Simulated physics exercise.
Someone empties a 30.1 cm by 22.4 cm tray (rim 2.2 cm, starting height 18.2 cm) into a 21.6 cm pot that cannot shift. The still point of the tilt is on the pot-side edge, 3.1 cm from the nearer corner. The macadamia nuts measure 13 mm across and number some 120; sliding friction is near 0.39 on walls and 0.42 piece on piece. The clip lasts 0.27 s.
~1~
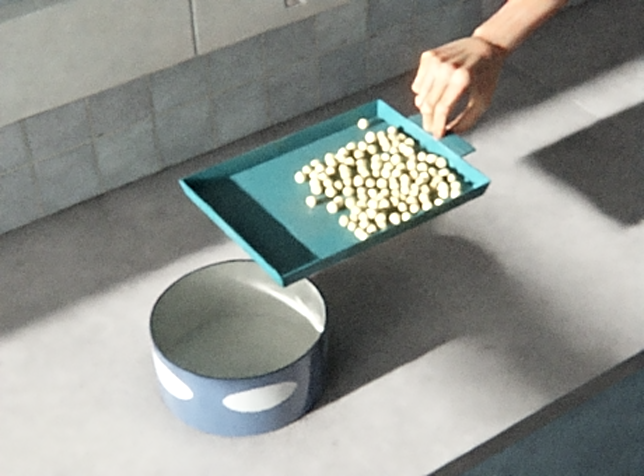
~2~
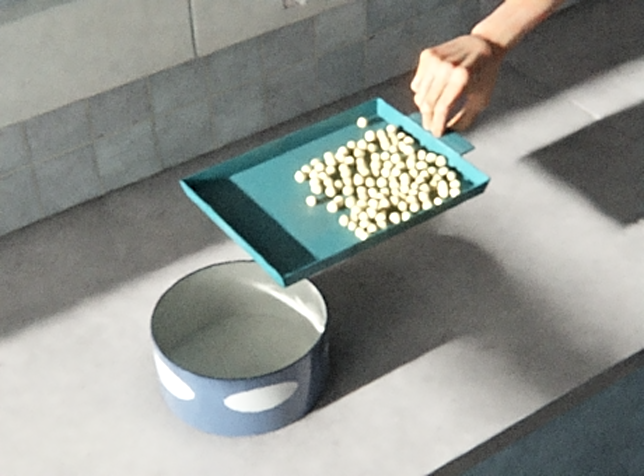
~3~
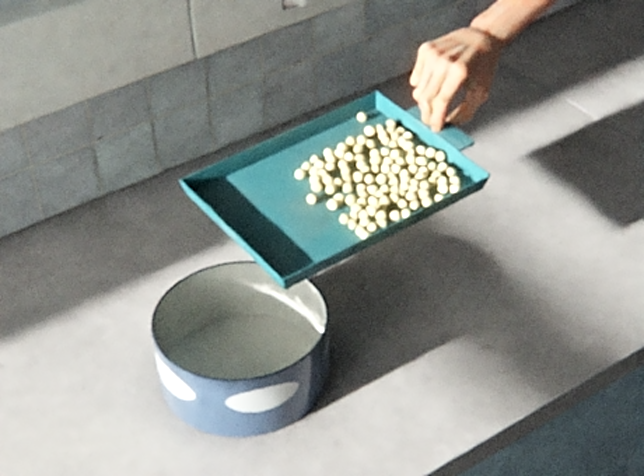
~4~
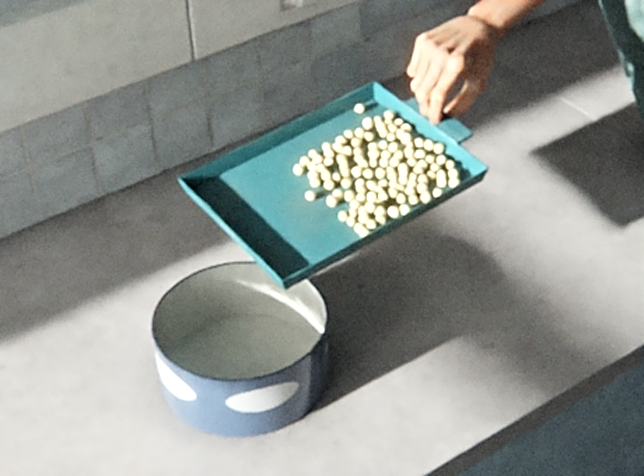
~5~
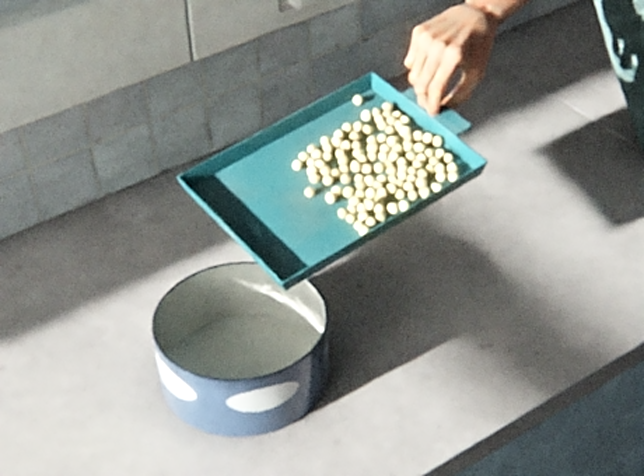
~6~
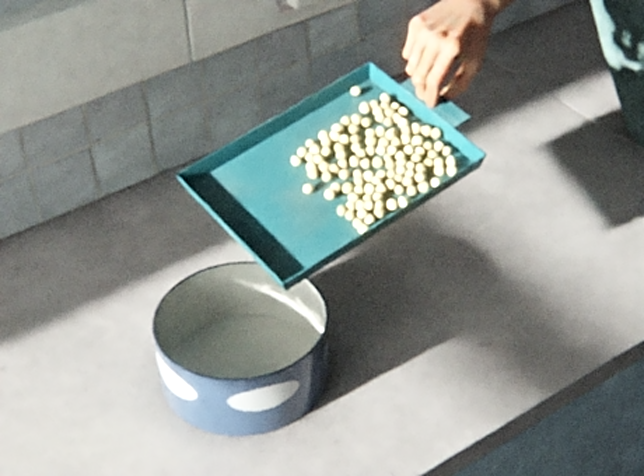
A hand slowly tilts a teal tray of small round pale nuts above a blue pot.
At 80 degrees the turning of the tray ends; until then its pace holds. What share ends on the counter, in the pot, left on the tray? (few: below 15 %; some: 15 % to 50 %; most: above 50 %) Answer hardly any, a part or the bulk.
Counter a part, pot the bulk, tray hardly any.
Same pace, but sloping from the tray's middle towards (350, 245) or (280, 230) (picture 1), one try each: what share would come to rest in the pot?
About 25 and 95 per cent.
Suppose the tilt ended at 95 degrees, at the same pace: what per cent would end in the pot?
Then about 75 per cent.
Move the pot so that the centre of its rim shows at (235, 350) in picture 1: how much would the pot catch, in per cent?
About 100 per cent.
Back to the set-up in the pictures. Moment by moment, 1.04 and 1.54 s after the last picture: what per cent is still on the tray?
About 90, 25.
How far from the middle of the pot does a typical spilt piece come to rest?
Some 24 cm.
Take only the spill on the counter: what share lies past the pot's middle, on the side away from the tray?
Roughly 80 per cent.
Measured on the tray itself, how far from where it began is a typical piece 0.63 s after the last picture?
Some 14 cm.
Then, 0.63 s after the last picture, tilt 44 degrees; the tray holds 95 %, the pot 0 %.
Then, 1.04 s after the last picture, tilt 65 degrees; the tray holds 90 %, the pot 5 %.
Then, 1.54 s after the last picture, tilt 80 degrees; the tray holds 25 %, the pot 45 %.
In the end, counter 25 %, pot 75 %, tray 0 %.
